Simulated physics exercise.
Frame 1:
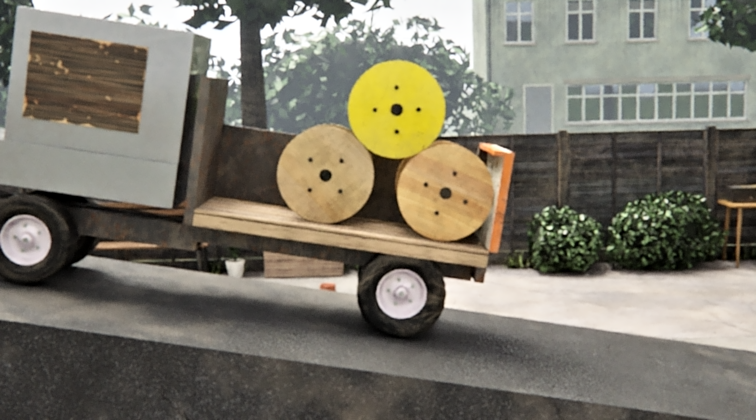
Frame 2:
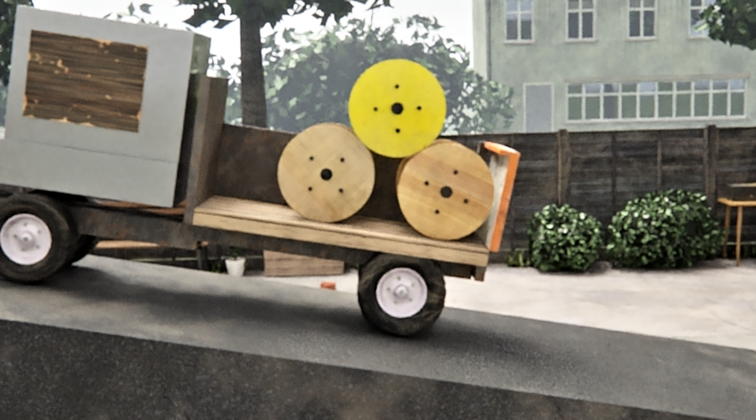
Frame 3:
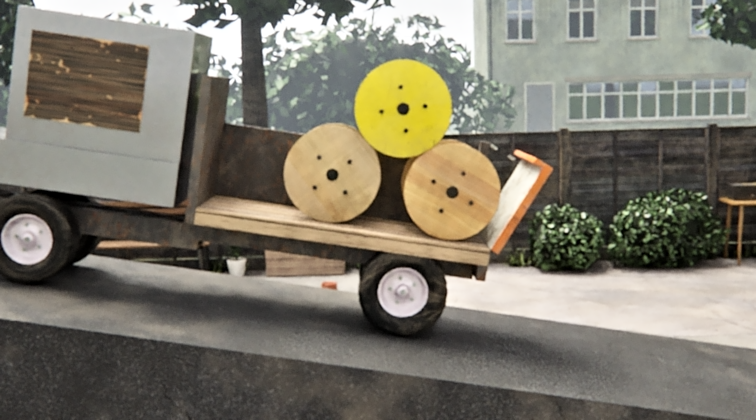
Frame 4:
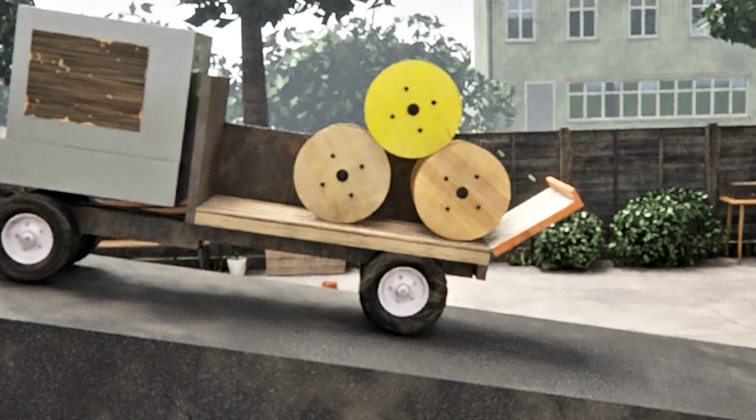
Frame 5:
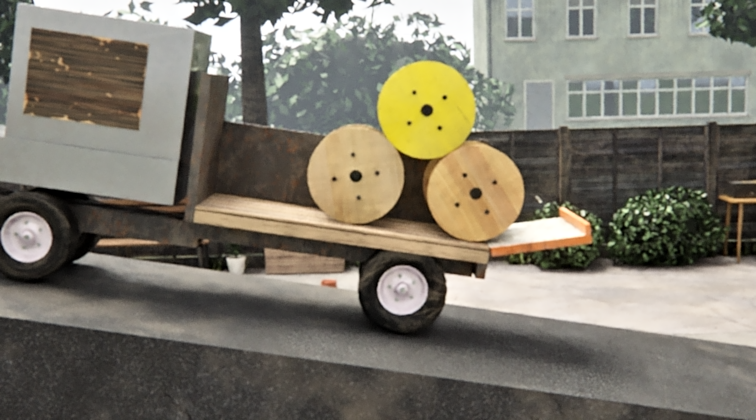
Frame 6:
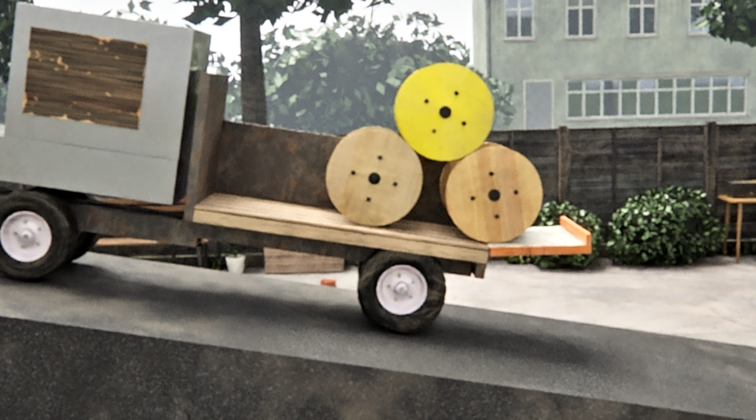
On a sloping road before a dark fence, bushes and a pale green building, a fixed camera looks side-on at a stopped truck, its tail to the right. Three cable reels sit on its wooden bed, two plain wooden ones below and a yellow one on top. The orange-edged tailgate swings down until level, while the reels roll gradually rightward together, the yellow still uppermost.
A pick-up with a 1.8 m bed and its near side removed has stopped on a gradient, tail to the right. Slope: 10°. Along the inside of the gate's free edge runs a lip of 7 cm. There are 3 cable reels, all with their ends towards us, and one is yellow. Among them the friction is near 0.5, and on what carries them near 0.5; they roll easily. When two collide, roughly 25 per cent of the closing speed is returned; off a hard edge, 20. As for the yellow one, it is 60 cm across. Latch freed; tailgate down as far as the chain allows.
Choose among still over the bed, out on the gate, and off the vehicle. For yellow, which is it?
It comes to rest off the vehicle.
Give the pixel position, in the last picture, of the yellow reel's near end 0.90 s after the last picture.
Estimated pixel position: About (522, 110).
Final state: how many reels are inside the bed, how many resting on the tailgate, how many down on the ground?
Tally: 1; 0; 2.
Another 0.4 s on from the last picture, yellow is up on others, 10 cm short of the hinge, rolling right; 0 gone off the back.
Another 0.9 s on from the last picture, yellow is up on others, 10 cm past the hinge, rolling right; 0 gone off the back.
Another 1.5 s on from the last picture, yellow is dropping off the gate; 2 gone off the back.
In the end (4.3 s after the last picture), yellow is out on the ground; 2 gone off the back.
